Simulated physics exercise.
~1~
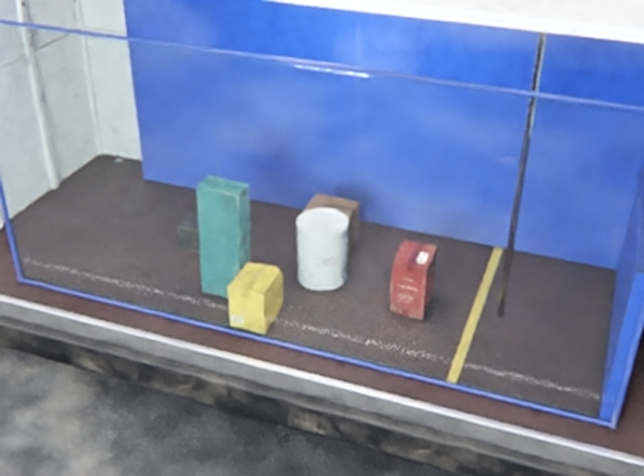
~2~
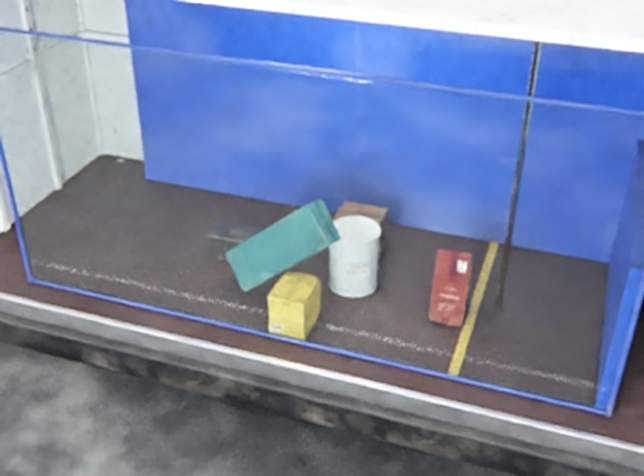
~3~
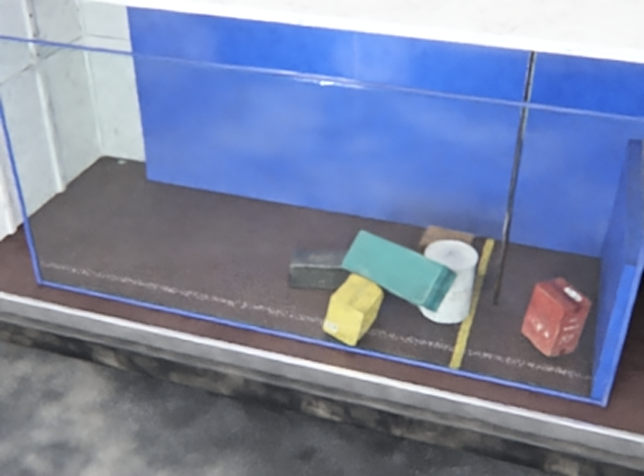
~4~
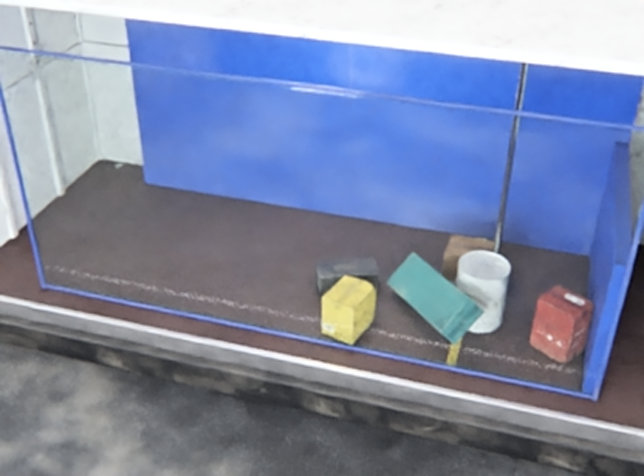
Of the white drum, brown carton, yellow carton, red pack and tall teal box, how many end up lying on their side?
Only one of them ends up on its side, the tall teal box.
